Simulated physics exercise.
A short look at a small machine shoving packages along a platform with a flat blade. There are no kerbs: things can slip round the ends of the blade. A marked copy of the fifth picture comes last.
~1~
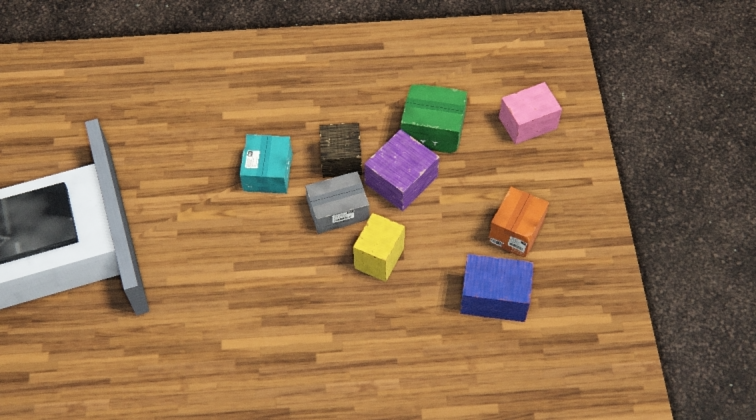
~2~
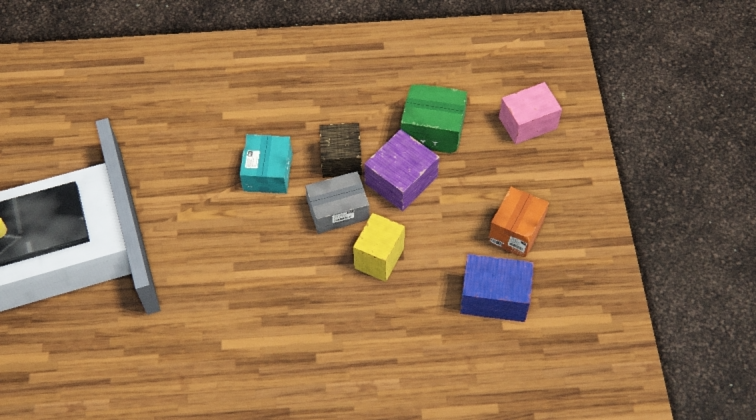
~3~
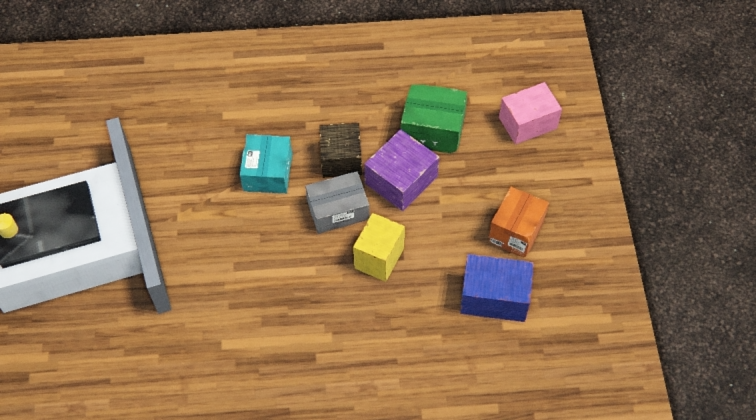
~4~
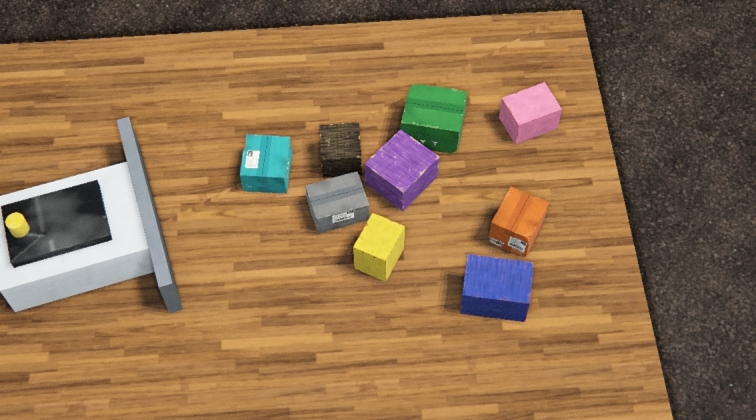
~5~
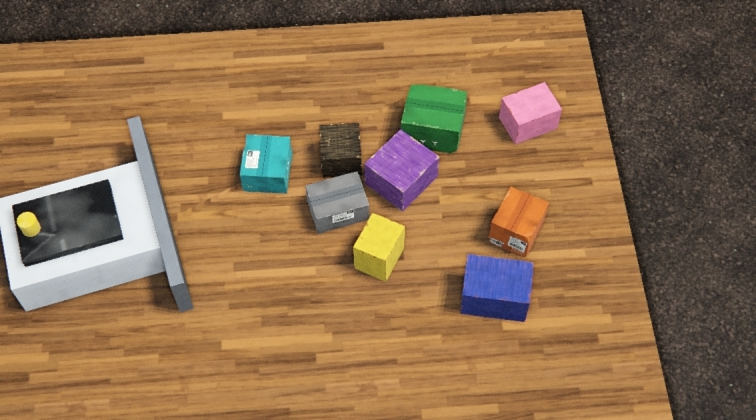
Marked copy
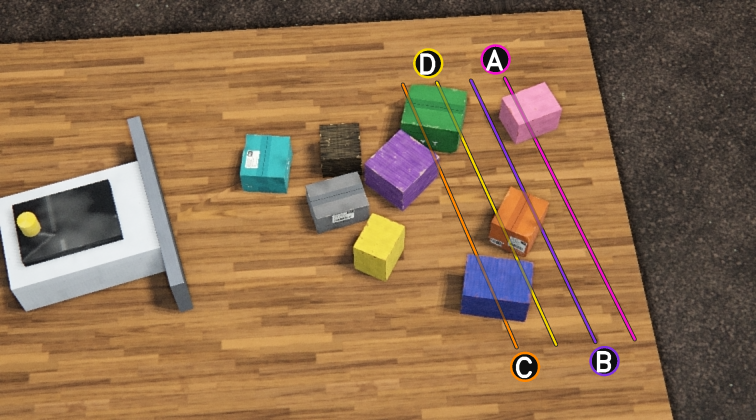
A wooden platform with dark, rough ground beyond its top and right edges is seen from high above at a slight tilt. Teal, black, grey, green, purple, yellow, pink, orange and blue boxes sit scattered from the centre to the right, with a white machine carrying a grey blade at left. The machine edges steadily rightward, revealing its yellow knob, while the boxes and view stay still.
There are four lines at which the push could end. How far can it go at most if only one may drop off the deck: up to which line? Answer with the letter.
It should halt at B.
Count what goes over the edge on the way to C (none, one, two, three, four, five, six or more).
By then, none.
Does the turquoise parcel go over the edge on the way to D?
No.
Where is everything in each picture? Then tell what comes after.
The first frame shows grey box (337, 203); green box (433, 118); purple crate (402, 171).
The second frame shows robot (42, 221); pink crate (530, 113).
The third frame shows robot (52, 220); black crate (340, 150).
The fourth frame shows robot (63, 220); blue crate (496, 289).
The fifth frame shows robot (75, 219); grey box (337, 203); green box (433, 118); purple crate (402, 171).
On the marked copy, A at (565, 199); B at (529, 201); C at (456, 206); D at (492, 204).
With B. Early on, robot (212, 210); black crate (346, 149); turquoise parcel (304, 156).
Further on, robot (350, 201); pink crate (557, 107); green box (499, 94).
At the end, robot (456, 194); pink crate (597, 95); purple crate (602, 161); none fallen.
As for the rest, A drops three; C is within the limit but short; D is within the limit but short.
